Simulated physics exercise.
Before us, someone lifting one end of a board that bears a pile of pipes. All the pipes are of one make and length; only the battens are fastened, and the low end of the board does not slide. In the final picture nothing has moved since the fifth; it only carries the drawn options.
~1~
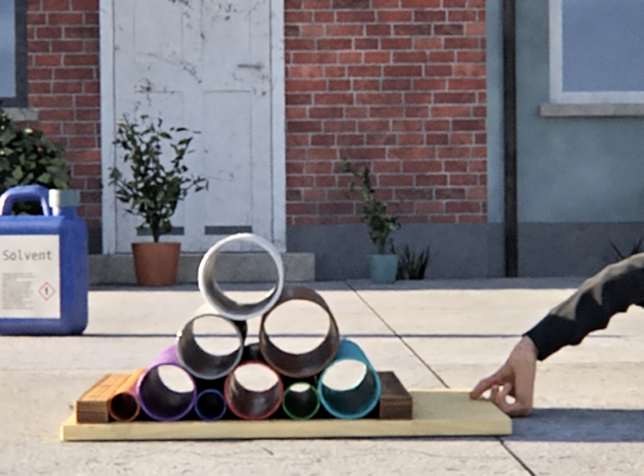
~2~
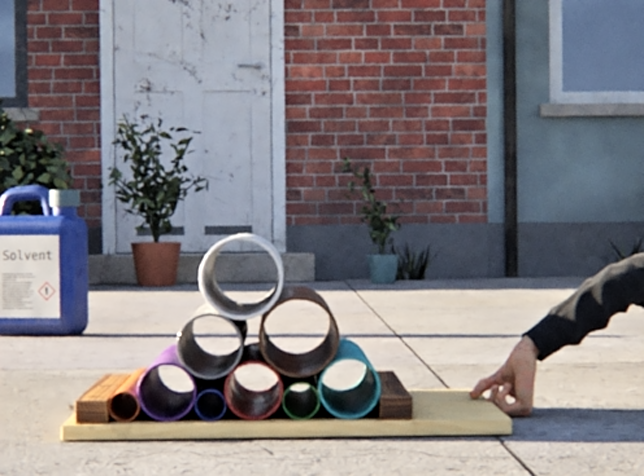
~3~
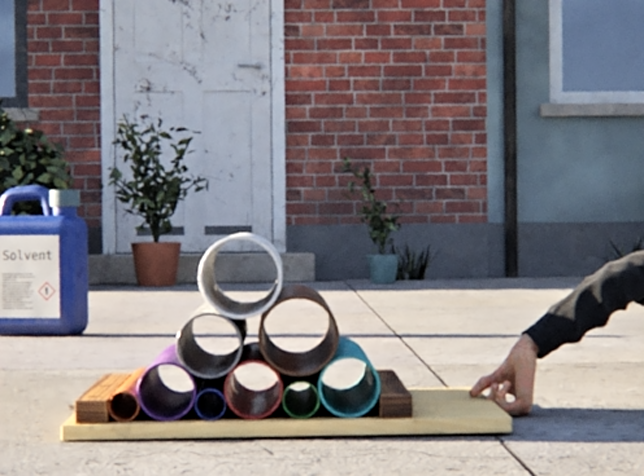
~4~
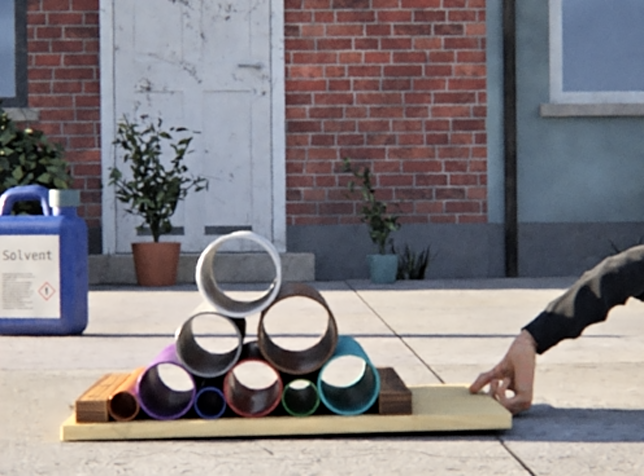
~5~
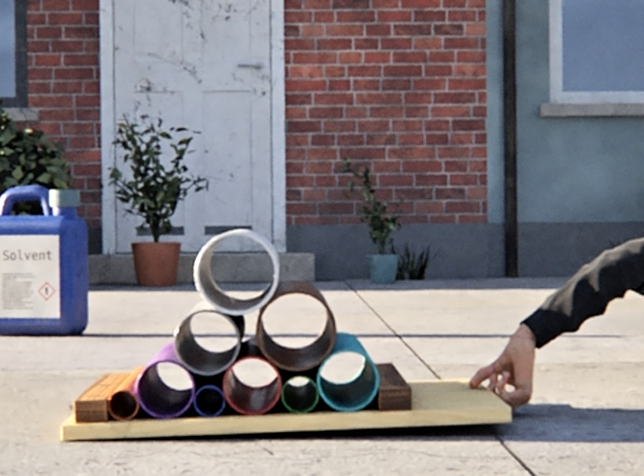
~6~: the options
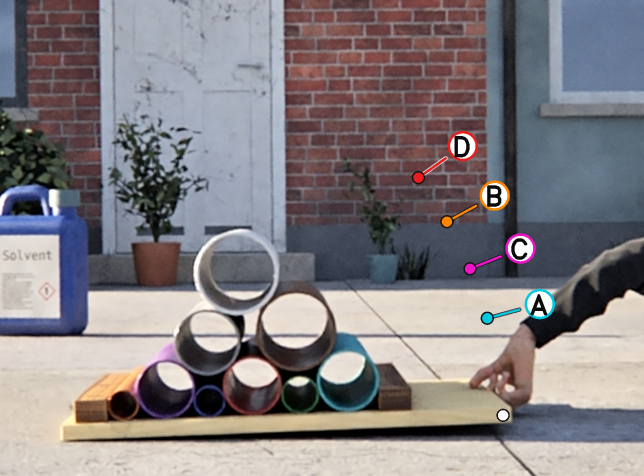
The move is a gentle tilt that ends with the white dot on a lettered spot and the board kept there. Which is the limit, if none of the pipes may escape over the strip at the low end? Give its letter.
The answer is mark C.
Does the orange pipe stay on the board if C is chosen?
Yes.
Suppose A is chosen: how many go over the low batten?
The count is none.
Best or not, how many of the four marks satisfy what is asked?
Two of the four.
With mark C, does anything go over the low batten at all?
At C: No.
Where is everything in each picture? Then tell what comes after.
The first picture shows turquoise pipe (350, 388); grey pipe (210, 346); brown pipe (299, 337).
The second picture shows brown pipe (299, 337).
The third picture shows board (287, 401); purple pipe (166, 392).
The fourth picture shows board (287, 398); orange pipe (124, 405); purple pipe (166, 390).
The fifth picture shows board (286, 396); orange pipe (123, 405); purple pipe (166, 389).
On the copy, A at (487, 318); B at (447, 222); C at (470, 268); D at (419, 178); the white dot at (503, 415).
On C. First, board at 15°.
Then, board at 21°.
Finally, board at 21°, none over the low batten.
By contrast, A none over the low batten; B one over the low batten (white); D one over the low batten (white).
